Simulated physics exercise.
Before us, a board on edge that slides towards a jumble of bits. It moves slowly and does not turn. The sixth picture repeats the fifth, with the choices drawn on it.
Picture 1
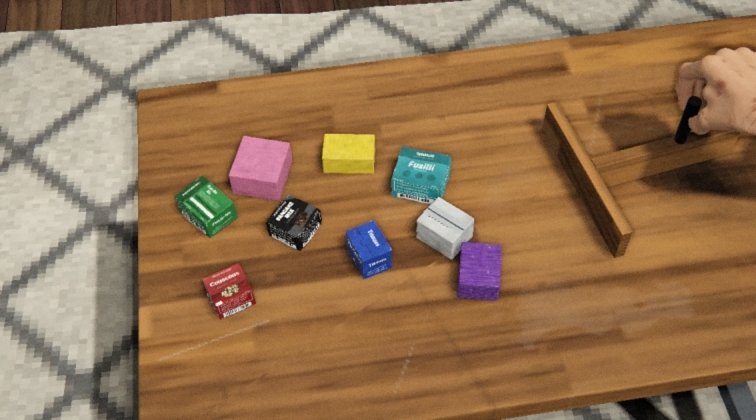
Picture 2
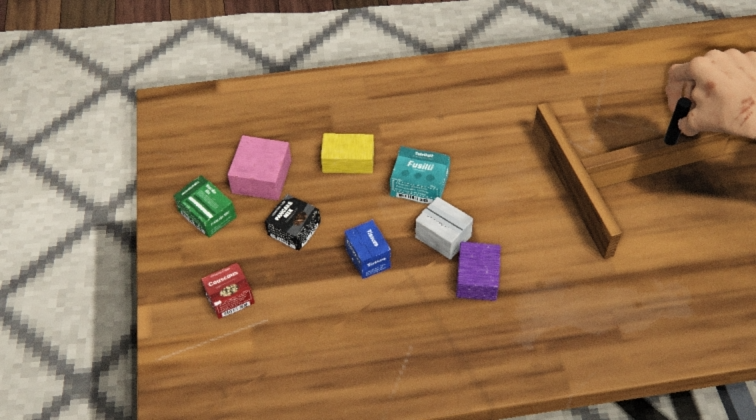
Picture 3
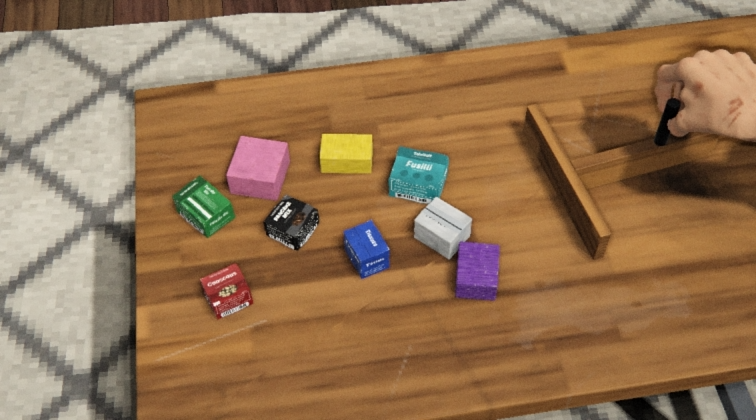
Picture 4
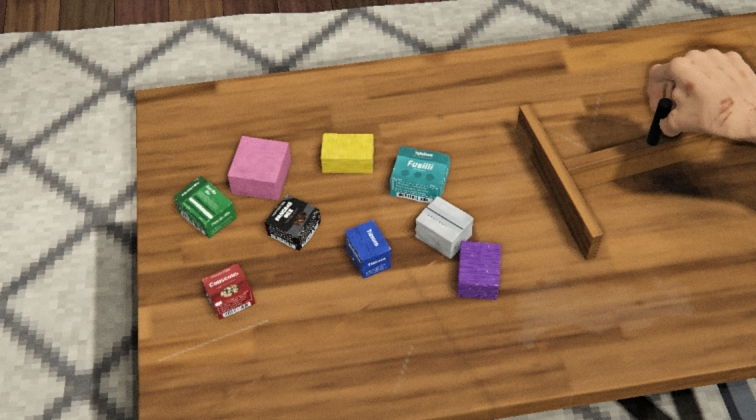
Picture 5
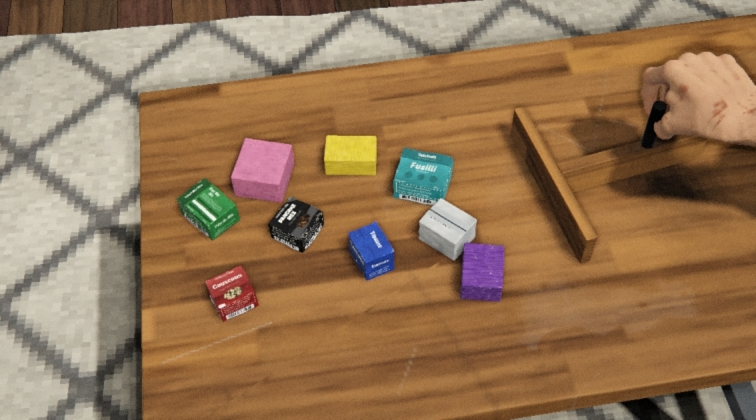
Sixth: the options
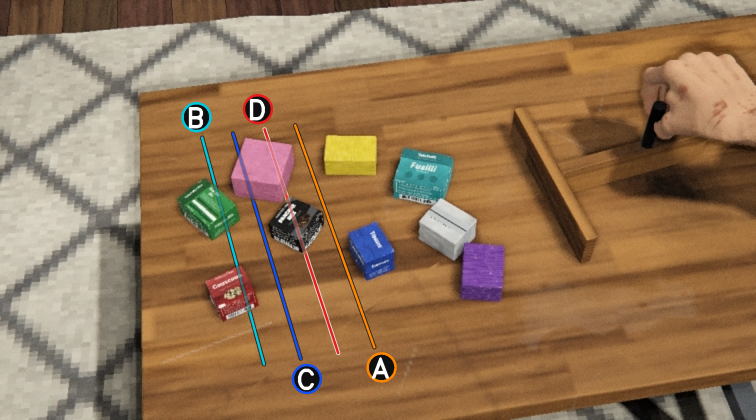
Hand sliding an upright wooden board slowly leftward across a wooden table, with nine small colourful boxes and blocks sitting still.
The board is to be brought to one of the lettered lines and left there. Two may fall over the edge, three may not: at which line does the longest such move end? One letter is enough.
B.
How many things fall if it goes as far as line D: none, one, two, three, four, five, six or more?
By then, none.
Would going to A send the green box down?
No.
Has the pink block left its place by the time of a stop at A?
Yes.
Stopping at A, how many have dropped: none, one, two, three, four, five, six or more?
The count is none.
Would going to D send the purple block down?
No.
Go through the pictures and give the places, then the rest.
The first picture shows green box (206, 207); yellow block (349, 154); purple block (479, 271).
The second picture shows board (578, 165); turquoise packet (420, 176).
The third picture shows board (568, 166); pink block (259, 168).
The fourth picture shows board (559, 167); black packet (294, 223).
The fifth picture shows board (554, 170); green box (208, 210); yellow block (351, 156); purple block (482, 272).
On the marked copy, A at (331, 227); B at (230, 241); C at (264, 236); D at (298, 231).
With B. Early on, board (439, 186); purple block (452, 290); white box (416, 230).
Further on, board (323, 202); green box (195, 217); pink block (224, 175).
At the end, board (230, 215); pink block over the edge; green box over the edge; two fallen.
As for the rest, A is within the limit but short; C is within the limit but short; D is within the limit but short.
